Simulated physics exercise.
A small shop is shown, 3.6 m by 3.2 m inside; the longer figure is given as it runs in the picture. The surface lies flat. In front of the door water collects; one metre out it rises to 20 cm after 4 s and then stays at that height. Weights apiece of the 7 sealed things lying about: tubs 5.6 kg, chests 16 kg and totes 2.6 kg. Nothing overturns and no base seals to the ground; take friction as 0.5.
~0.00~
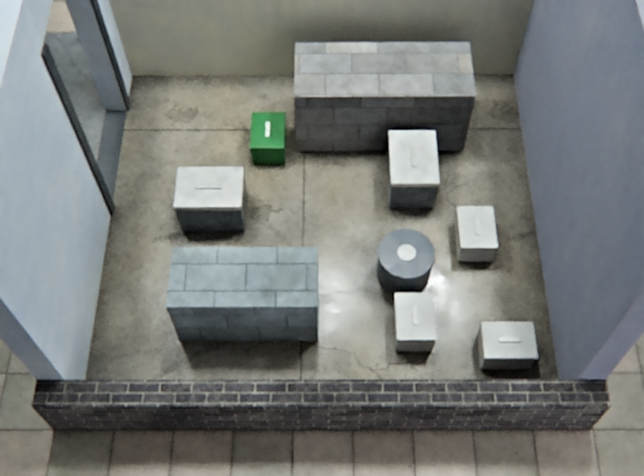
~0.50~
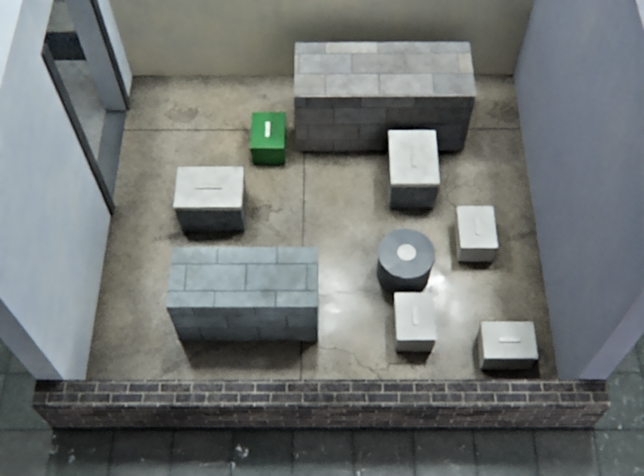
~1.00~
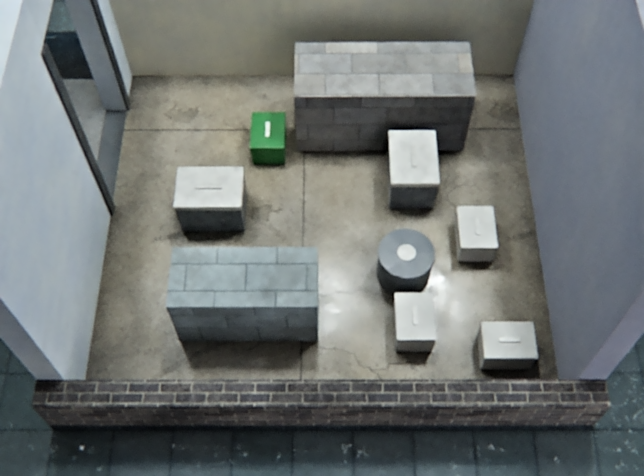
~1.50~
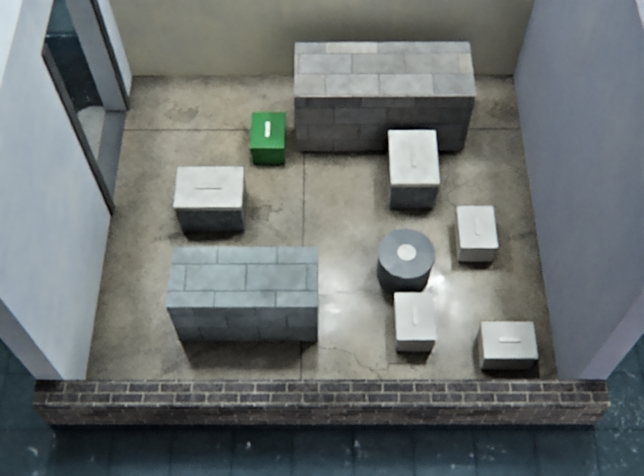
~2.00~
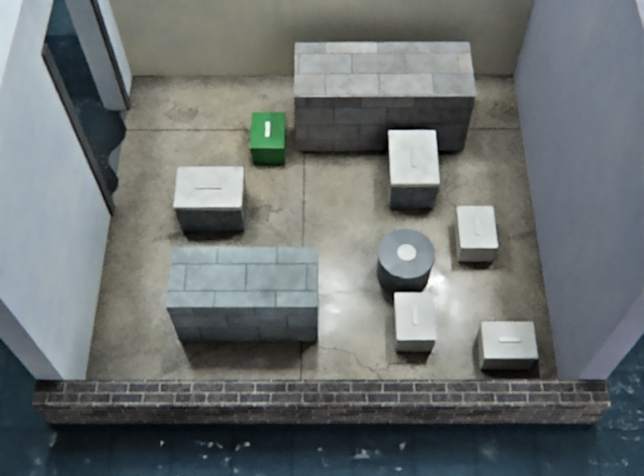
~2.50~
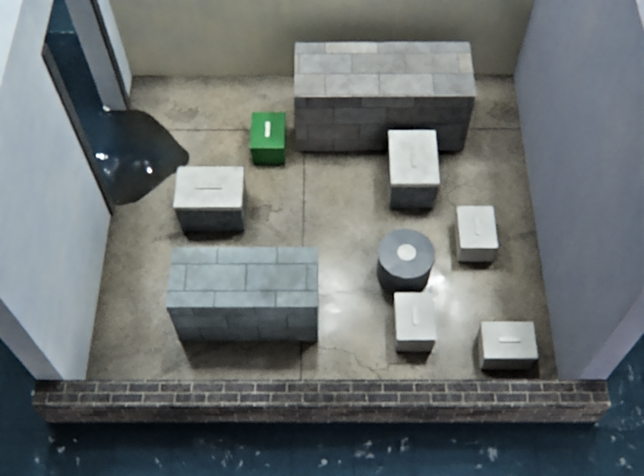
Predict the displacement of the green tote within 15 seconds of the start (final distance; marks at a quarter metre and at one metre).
My guess is it drifts off a long way.
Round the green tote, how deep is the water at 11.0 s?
I'd put it at about 13 cm.
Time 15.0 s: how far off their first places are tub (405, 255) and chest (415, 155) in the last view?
Respectively 250 and 140 cm.
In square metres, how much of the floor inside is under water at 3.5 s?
Some 2.0 m2 of it.
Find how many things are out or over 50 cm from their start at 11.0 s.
I make it 4.
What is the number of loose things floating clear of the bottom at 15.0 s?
At that point I count 7.
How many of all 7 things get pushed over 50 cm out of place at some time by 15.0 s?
Count: 7.
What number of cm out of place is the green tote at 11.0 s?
By that time, close to 250 cm.
After 3.5 s the green tote is near (279, 129), 0.1 m from its start, aground; 0 afloat.
After 6.8 s the green tote is near (407, 192), 1.4 m from its start, afloat; 2 afloat.
After 11.0 s the green tote is near (491, 301), 2.5 m from its start, afloat; 7 afloat.
After 15.0 s the green tote is near (317, 365), 2.3 m from its start, afloat; 7 afloat.
